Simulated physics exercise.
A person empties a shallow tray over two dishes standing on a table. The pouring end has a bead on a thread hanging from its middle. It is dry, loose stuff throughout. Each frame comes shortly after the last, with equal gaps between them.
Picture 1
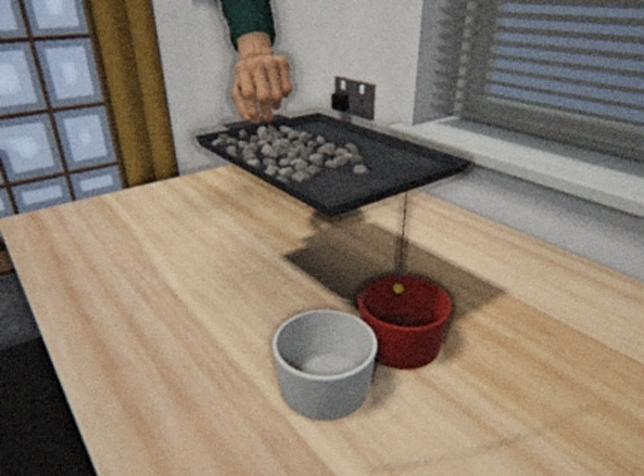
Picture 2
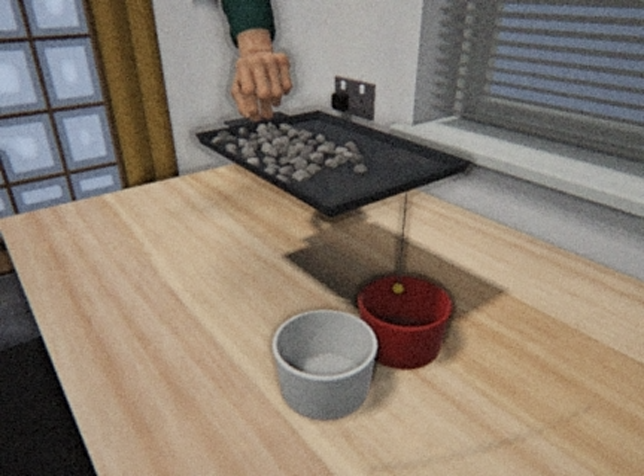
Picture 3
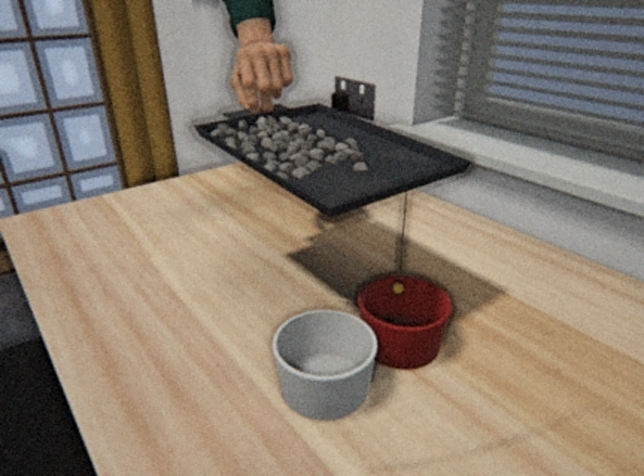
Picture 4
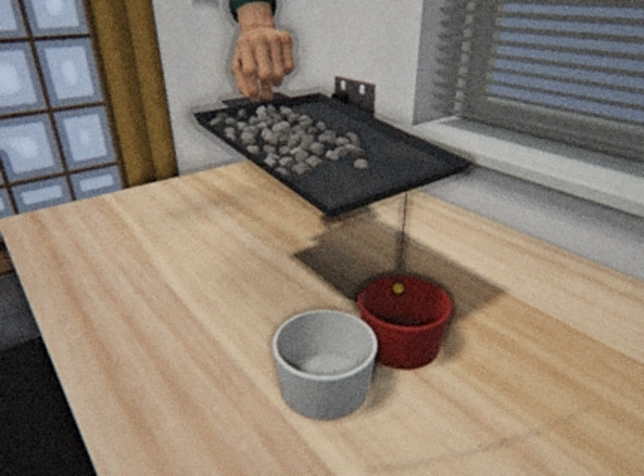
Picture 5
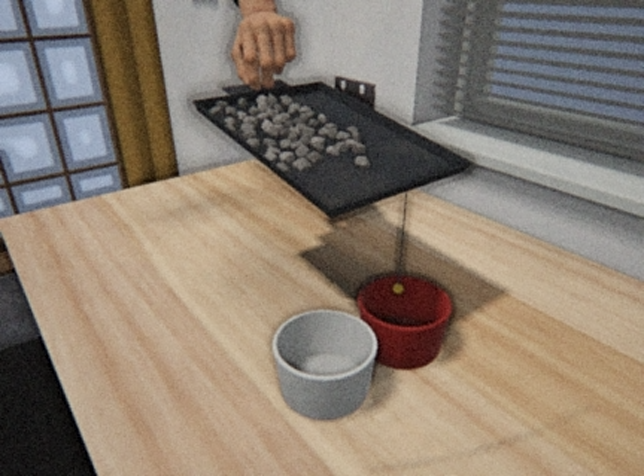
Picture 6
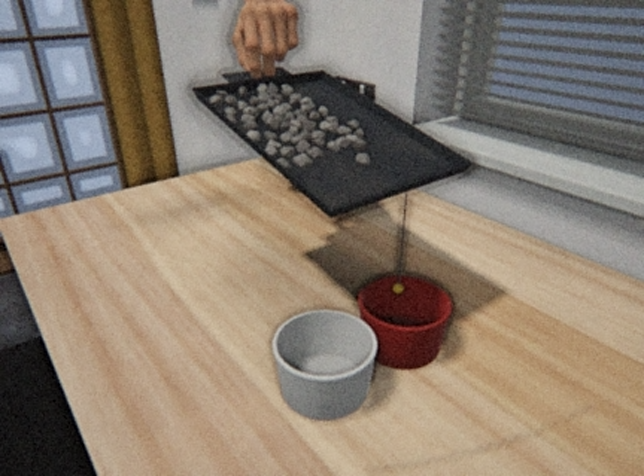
A hand raising the back of a dark tray of grey gravel, gradually tilting it above a grey dish and a red dish.
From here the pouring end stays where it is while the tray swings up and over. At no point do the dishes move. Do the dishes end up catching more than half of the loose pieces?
Catch: Under fifty percent.
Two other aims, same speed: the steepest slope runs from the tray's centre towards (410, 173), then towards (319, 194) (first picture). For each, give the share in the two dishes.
The first try would leave around 20 per cent there, the second around 90 per cent.
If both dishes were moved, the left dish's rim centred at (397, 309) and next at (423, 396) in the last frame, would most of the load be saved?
In order, they'd catch a minor share, and next a minor share.
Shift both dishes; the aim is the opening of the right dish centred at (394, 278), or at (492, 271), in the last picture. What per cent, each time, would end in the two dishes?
It works out to 0 percent and then 30 percent.
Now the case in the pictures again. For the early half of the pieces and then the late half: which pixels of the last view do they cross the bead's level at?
About (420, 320), and after that about (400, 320).
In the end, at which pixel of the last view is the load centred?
Close to (452, 403) in the last picture.
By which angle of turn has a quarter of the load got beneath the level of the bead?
Somewhere near 65 degrees, I'd say.
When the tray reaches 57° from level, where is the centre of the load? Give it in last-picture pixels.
Centre estimate: (395, 189).
Soon after the last picture, tray tipped steeply; about two thirds on the tray; about a third in the air.
A little later, tray tipped right over; a small part on the tray; a small part in the left dish; a small part in the right dish; about half outside both; about a quarter in the air.
Later still, tray tipped past a quarter turn; a small part in the left dish; a small part in the right dish; most outside both.
At rest, tray tipped past a quarter turn; a small part in the left dish; a small part in the right dish; most outside both.
